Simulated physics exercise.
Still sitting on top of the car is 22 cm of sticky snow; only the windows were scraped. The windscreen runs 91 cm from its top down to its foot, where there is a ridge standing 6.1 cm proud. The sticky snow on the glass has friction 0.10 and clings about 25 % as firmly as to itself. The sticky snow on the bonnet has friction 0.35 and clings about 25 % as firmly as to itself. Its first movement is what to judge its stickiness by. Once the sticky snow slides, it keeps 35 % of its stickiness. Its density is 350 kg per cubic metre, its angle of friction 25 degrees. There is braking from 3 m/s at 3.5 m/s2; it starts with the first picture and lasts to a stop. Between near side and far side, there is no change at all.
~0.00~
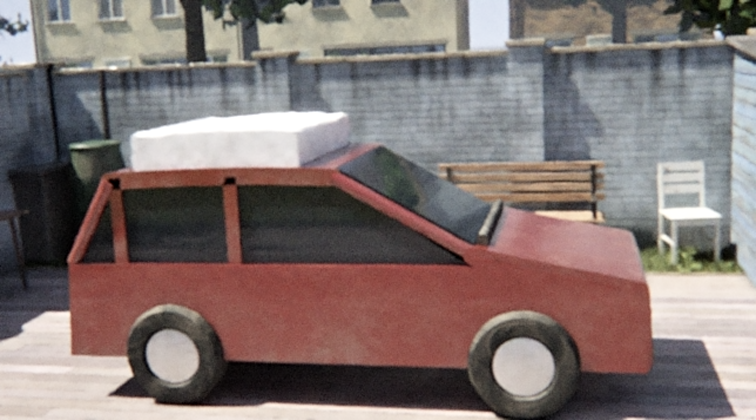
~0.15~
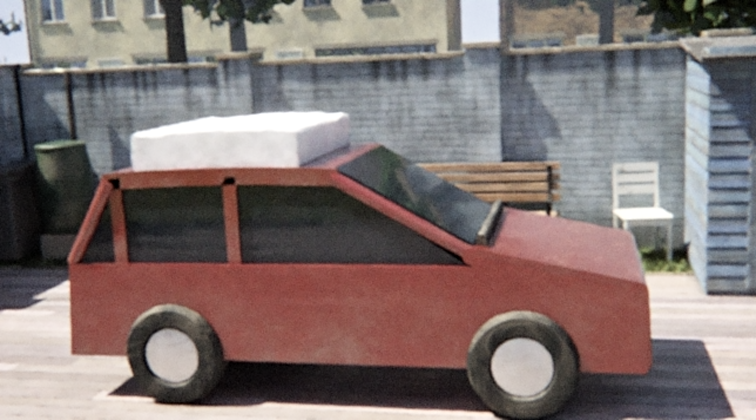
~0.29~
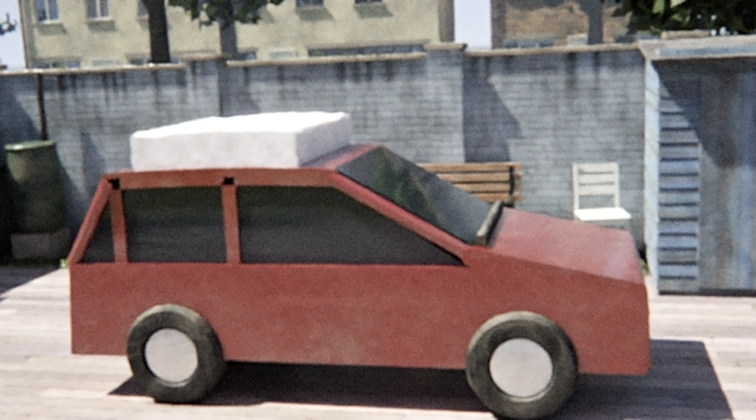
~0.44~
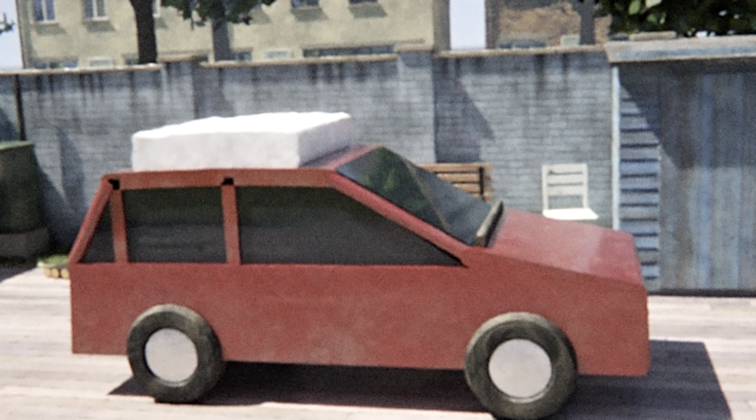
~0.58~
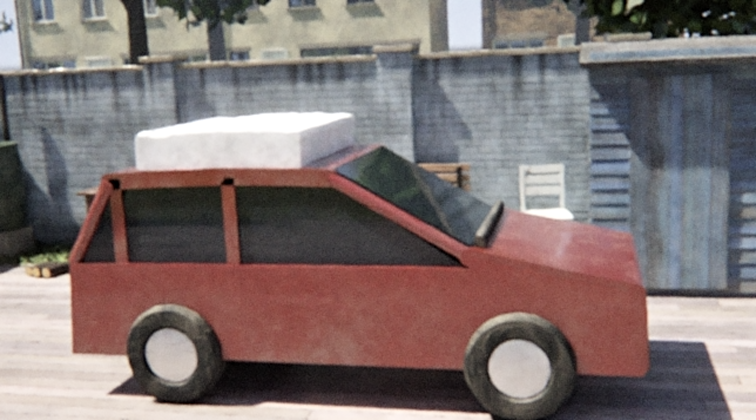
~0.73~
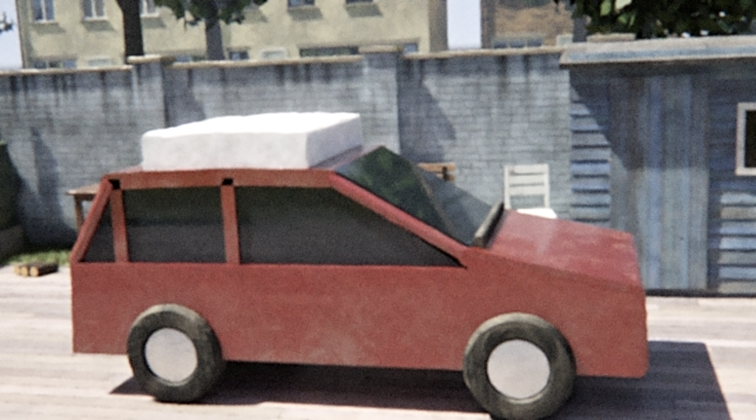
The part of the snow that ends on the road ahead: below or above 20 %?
Well, it ends up falling short of the 20 % mark.
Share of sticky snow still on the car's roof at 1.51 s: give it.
Near 80 %.
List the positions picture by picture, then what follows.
Leading edge of the sticky snow at (296, 145), in the first frame.
Leading edge of the sticky snow at (296, 145), in the second frame.
Leading edge of the sticky snow at (295, 133), its middle shifted 3 mm, in the third frame.
Leading edge of the sticky snow at (295, 133), its middle shifted 1.2 cm, in the fourth frame.
Leading edge of the sticky snow at (299, 133), its middle shifted 3.2 cm, in the fifth frame.
Leading edge of the sticky snow at (305, 134), its middle shifted 7.4 cm, in the sixth frame.
After 1.09 s, 92 % of the snow is on the roof, 8 % on the glass, none on the bonnet and none has gone off the nose.
After 1.51 s, 80 % of the snow is on the roof, 20 % on the glass, none on the bonnet and none has gone off the nose.
After 1.93 s, 80 % of the snow is on the roof, 7 % on the glass, 12 % on the bonnet and none has gone off the nose.
After 2.36 s, 80 % of the snow is on the roof, 6 % on the glass, 13 % on the bonnet and none has gone off the nose.
After 3.20 s, at the end, 80 % of the snow is on the roof, 6 % on the glass, 6 % on the bonnet and 8 % has gone off the nose.
